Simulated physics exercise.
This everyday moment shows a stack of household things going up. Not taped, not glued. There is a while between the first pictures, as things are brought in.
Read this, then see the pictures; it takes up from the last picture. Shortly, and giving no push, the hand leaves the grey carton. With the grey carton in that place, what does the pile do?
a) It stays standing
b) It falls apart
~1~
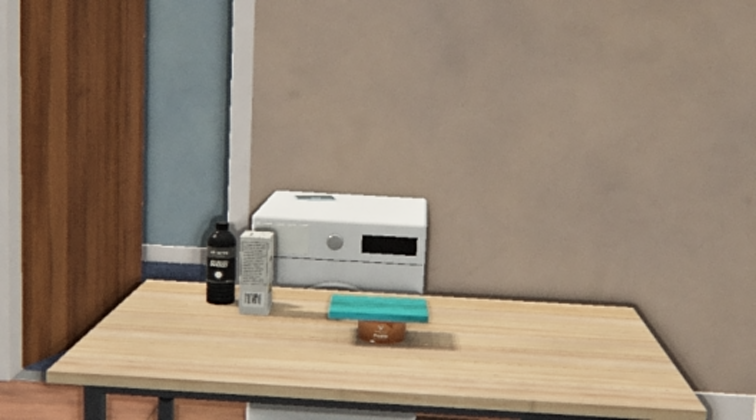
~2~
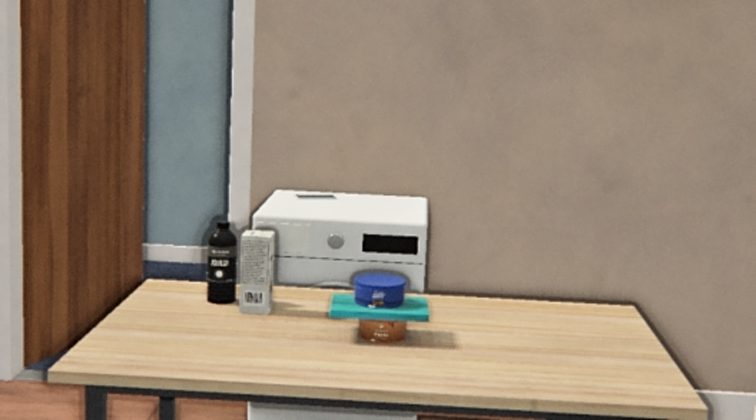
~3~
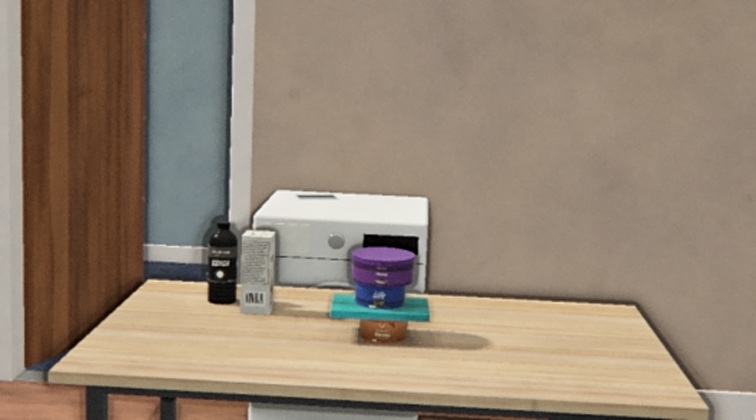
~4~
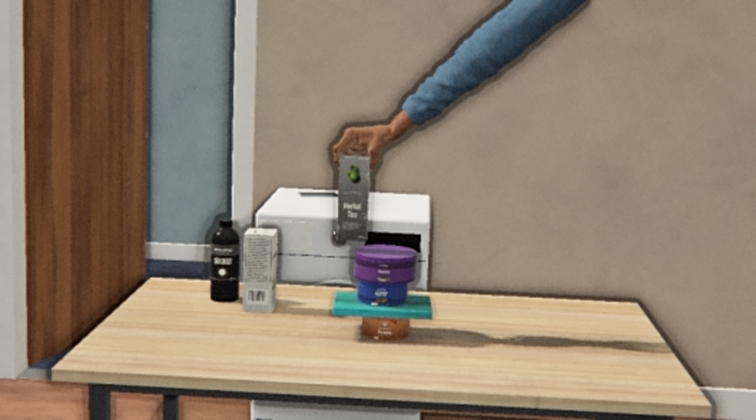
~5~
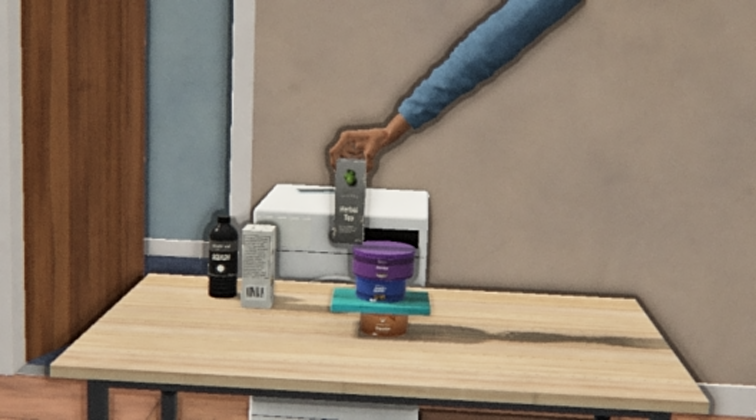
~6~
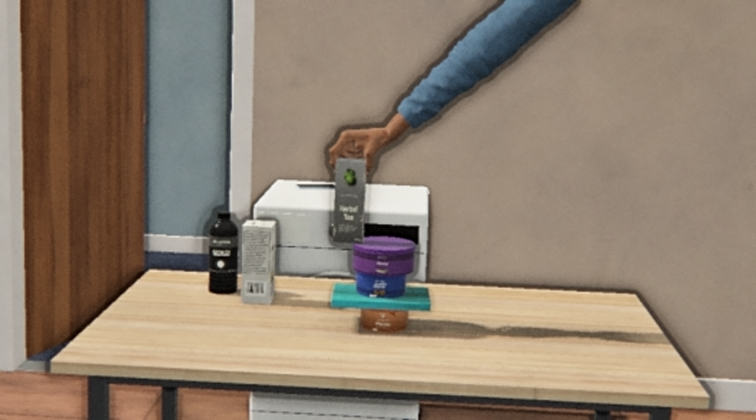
Option b: It falls apart.
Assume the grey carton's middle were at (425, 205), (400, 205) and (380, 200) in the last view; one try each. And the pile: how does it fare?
So the first time it tips over, the second time it stays intact, and the third time it stays intact.
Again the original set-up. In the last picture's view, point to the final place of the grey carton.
Look near (273, 302) in the final picture.
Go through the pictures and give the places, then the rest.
The last thing is not in view yet, in the first frame.
The last thing is not in view yet; black bottle (222, 262), in the second frame.
The last thing is not in view yet; white carton (258, 272), in the third frame.
On its way; grey carton (354, 198); purple tub (385, 265), in the fourth frame.
On its way; grey carton (350, 201); black bottle (223, 256), in the fifth frame.
Set down, still held; grey carton (350, 200); white carton (259, 262), in the sixth frame.
Then, 0.40 s later than the last frame, grey carton now fallen.
Then, 0.60 s later than the last frame, things are still on the move.
Then, 0.80 s later than the last frame, as before.
Then, 1.80 s later than the last frame, nothing new.
When it is over, fallen, grey carton; the other 6 as before. End places, in pixels of the last picture, grey carton near (273, 302). The pile loses its balance.
